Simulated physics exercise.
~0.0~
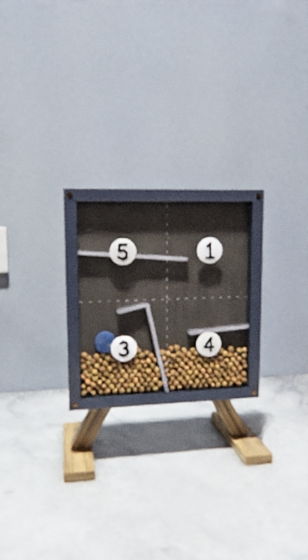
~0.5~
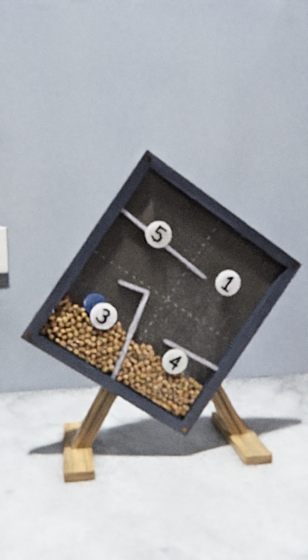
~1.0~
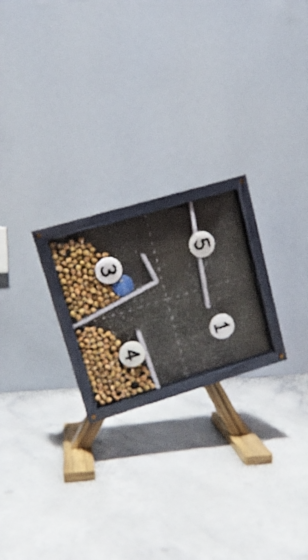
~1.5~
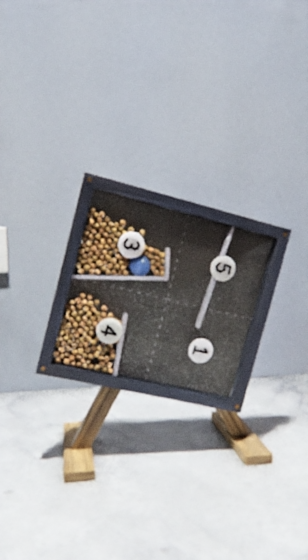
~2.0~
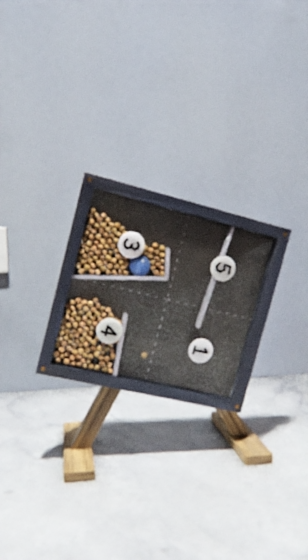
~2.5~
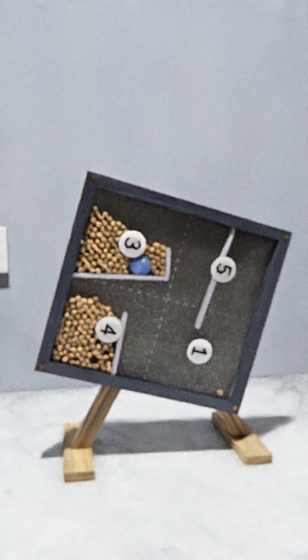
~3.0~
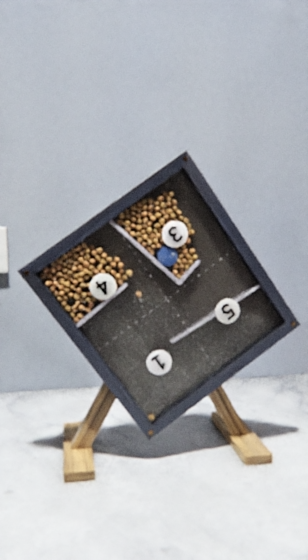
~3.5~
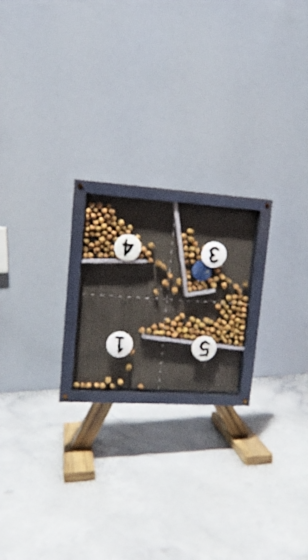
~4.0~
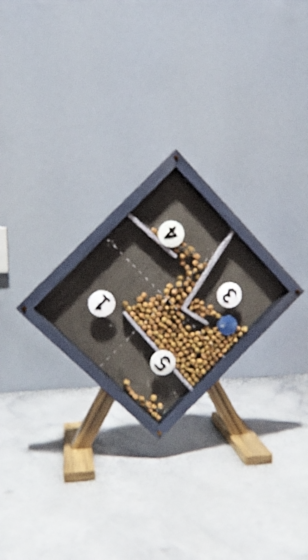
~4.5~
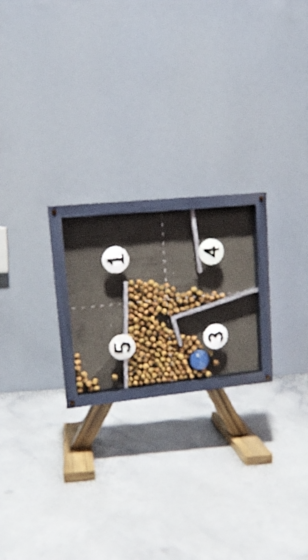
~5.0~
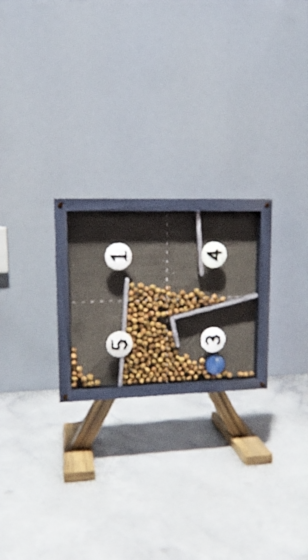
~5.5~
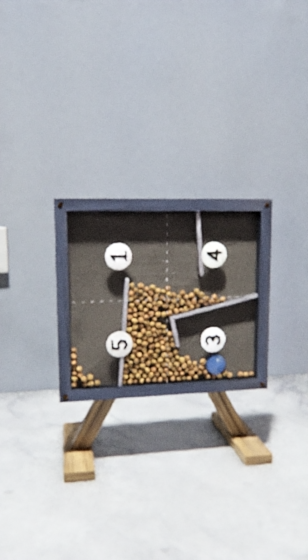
A square case of wooden beads and one blue disc turned clockwise on its stand, paused partway, then rolled on, spilling beads past its inner ledges, and stopped on its side with the disc at the lower right beside the number three.
